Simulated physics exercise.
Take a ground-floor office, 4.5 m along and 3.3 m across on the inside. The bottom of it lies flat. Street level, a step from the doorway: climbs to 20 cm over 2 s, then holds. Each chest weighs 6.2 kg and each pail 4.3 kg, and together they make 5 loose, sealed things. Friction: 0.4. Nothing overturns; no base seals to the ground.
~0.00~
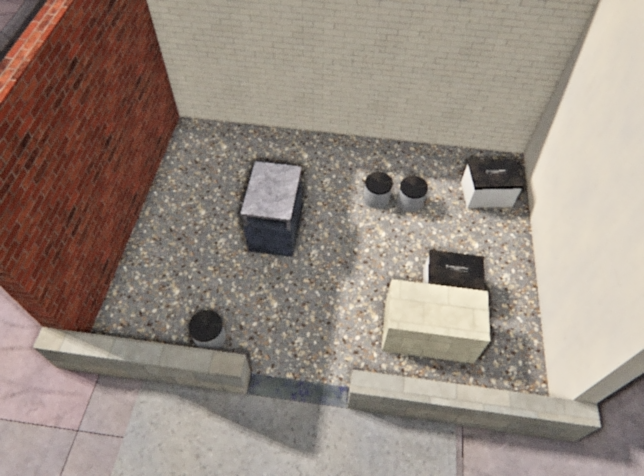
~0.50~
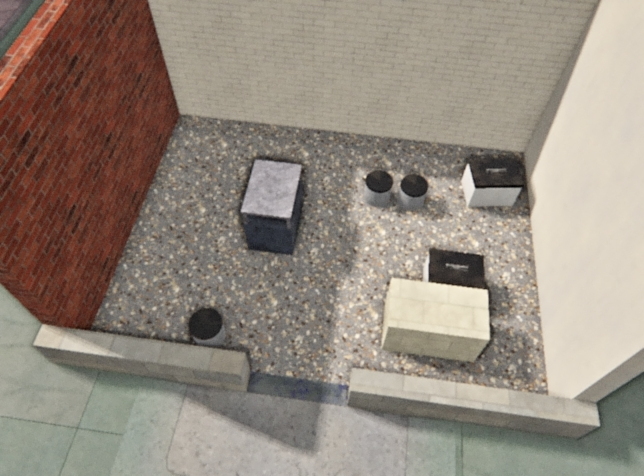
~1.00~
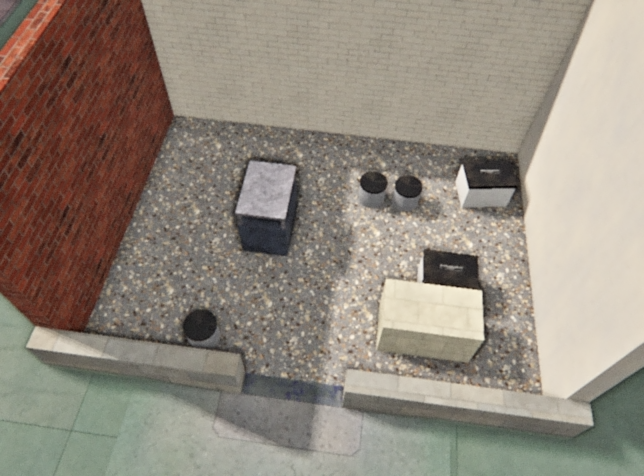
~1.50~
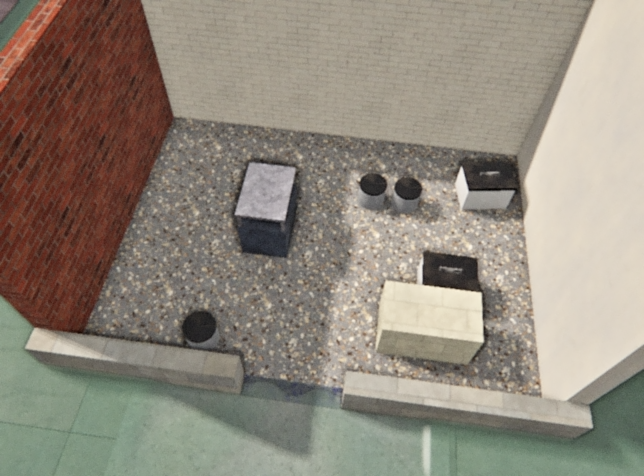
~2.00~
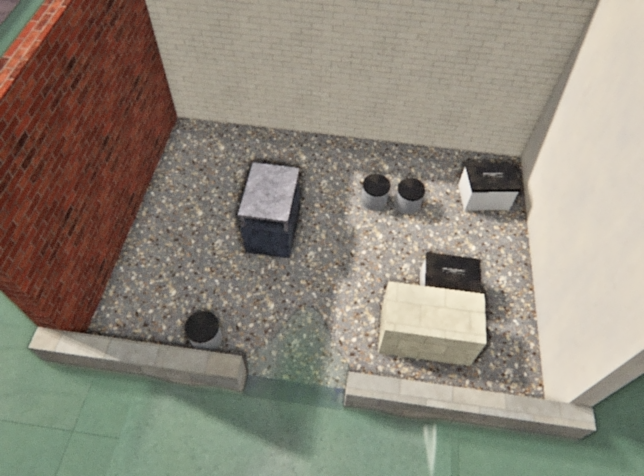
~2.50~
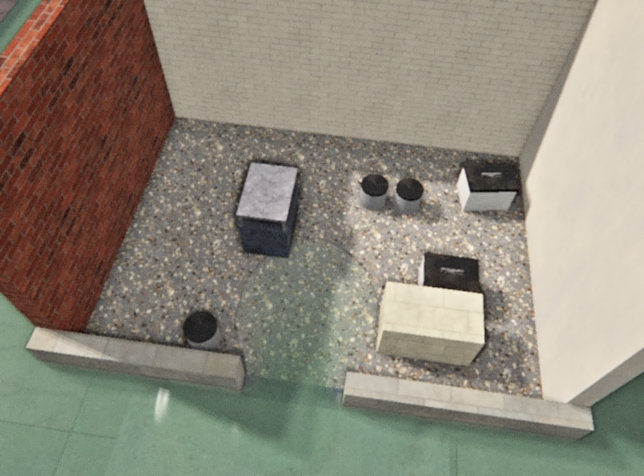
Walled gravel-floored room seen from above, green water covering the paving outside, then spreading through the doorway past unmoving boxes and pails.
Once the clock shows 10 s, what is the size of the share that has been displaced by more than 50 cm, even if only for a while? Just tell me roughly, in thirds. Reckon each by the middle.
A middling share.
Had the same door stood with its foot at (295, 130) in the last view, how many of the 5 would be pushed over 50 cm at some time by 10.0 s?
In that case the number is 4.
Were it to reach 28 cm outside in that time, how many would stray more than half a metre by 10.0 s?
So the tally would be 5.
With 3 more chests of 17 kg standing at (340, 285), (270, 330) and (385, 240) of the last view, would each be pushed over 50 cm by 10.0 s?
In order: Farther; farther; farther.
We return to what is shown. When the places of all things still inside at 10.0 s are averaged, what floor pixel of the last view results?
Mean position approx. (420, 326).
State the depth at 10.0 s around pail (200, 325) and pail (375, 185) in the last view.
5 and 5 cm.
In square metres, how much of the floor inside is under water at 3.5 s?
About 6.0 m2 is covered.
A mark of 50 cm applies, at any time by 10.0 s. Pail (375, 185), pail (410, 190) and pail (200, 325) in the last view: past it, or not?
Taking them in that order, the first is beyond the limit, the second beyond the limit and the third within the limit.
After 3.5 s 0 of 5 are over 50 cm from their spots; 0 afloat.
After 4.5 s 2 of 5 are over 50 cm from their spots; 1 afloat.
After 7.0 s 3 of 5 are over 50 cm from their spots; 3 afloat.
After 10.0 s 3 of 5 are over 50 cm from their spots, and 3 have been at some point; 4 afloat.
